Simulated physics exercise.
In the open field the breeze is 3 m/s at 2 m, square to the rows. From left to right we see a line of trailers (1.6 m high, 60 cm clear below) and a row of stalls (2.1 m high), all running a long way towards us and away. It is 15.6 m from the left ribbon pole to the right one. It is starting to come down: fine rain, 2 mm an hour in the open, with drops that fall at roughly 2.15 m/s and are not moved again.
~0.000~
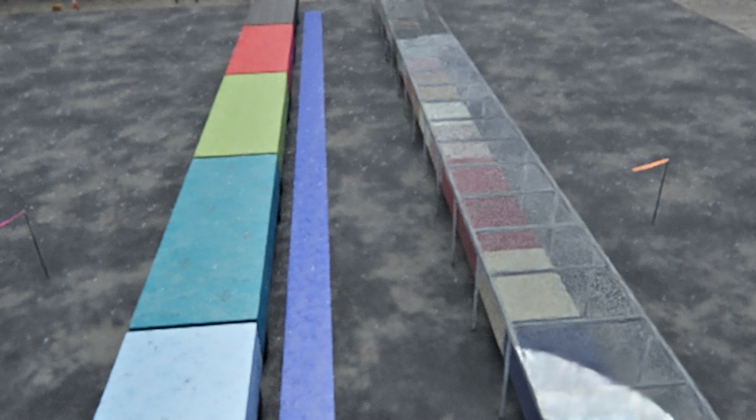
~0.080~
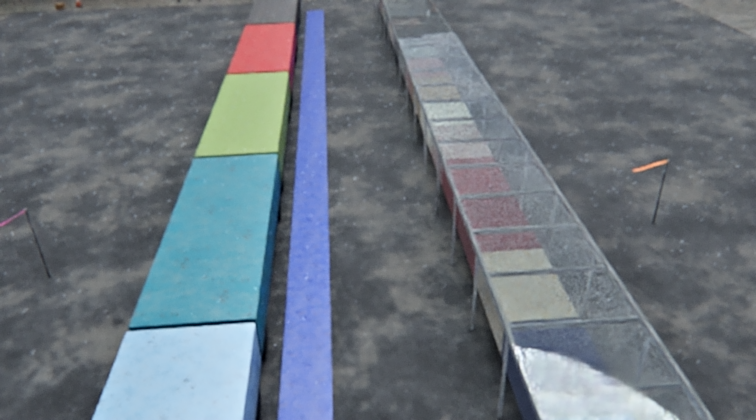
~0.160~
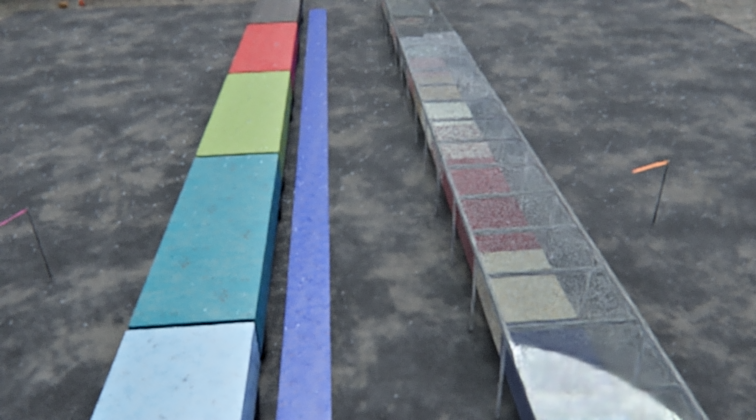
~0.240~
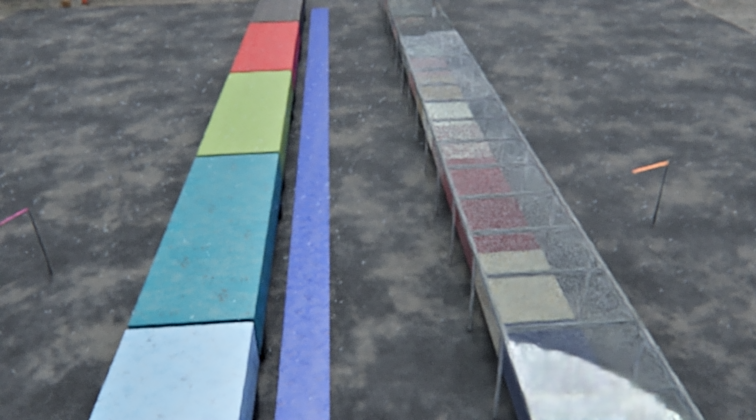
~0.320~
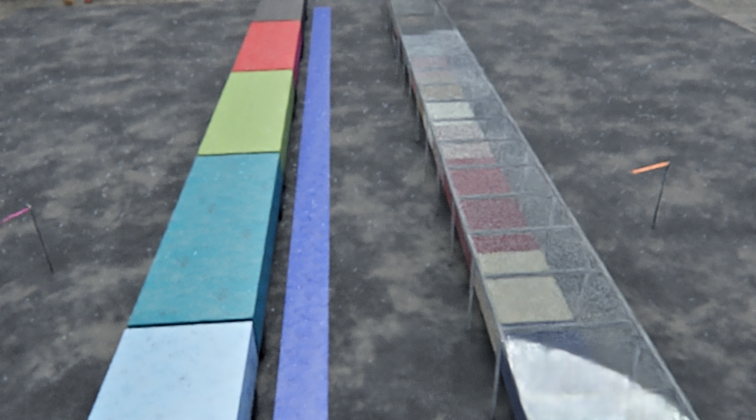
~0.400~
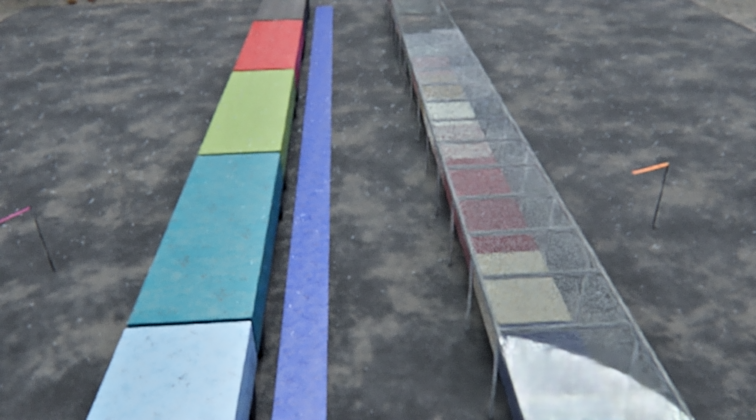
On a dark, mottled open field, a line of coloured trailers, a long blue strip and a row of see-through-topped stalls stretch away, with a ribbon pole on either side. The view barely changes: the blue strip's far end shifts slightly right, while the orange ribbon keeps pointing left.
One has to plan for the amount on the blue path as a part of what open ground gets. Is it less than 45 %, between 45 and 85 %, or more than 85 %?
It gets more than 85 % of the open amount.
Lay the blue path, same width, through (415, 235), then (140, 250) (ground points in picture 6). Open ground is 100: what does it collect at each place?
In turn about 0 %, 90 %.
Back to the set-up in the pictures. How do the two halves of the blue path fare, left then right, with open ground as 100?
Some 105 % on the left, 100 % on the right.
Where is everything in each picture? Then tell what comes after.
The first picture shows the rows stand in the wind.
The second picture shows the right ribbon ends at (633, 171), leaning 75 degrees to the left and the blue one passes (310, 244).
The third picture shows above the rows the drops slant 60 degrees from upright, towards the left and the top of the row of stalls crosses (480, 138).
The fourth picture shows the right ribbon ends at (633, 172), leaning 75 degrees to the left and the blue one passes (312, 196).
The fifth picture shows above the rows the drops slant 60 degrees from upright, towards the left.
The sixth picture shows the right ribbon ends at (633, 173), leaning 75 degrees to the left and the top of the line of trailers crosses (235, 166).
10 minutes on, 0.3 mm on the blue path, 0.3 mm in the open.
30 minutes on, 1.0 mm on the blue path, 1.0 mm in the open.
60 minutes on, 2.1 mm on the blue path, 2.0 mm in the open, so the blue path has 103 % of the open amount; the left half of it has 104 %, the right half 102 %.
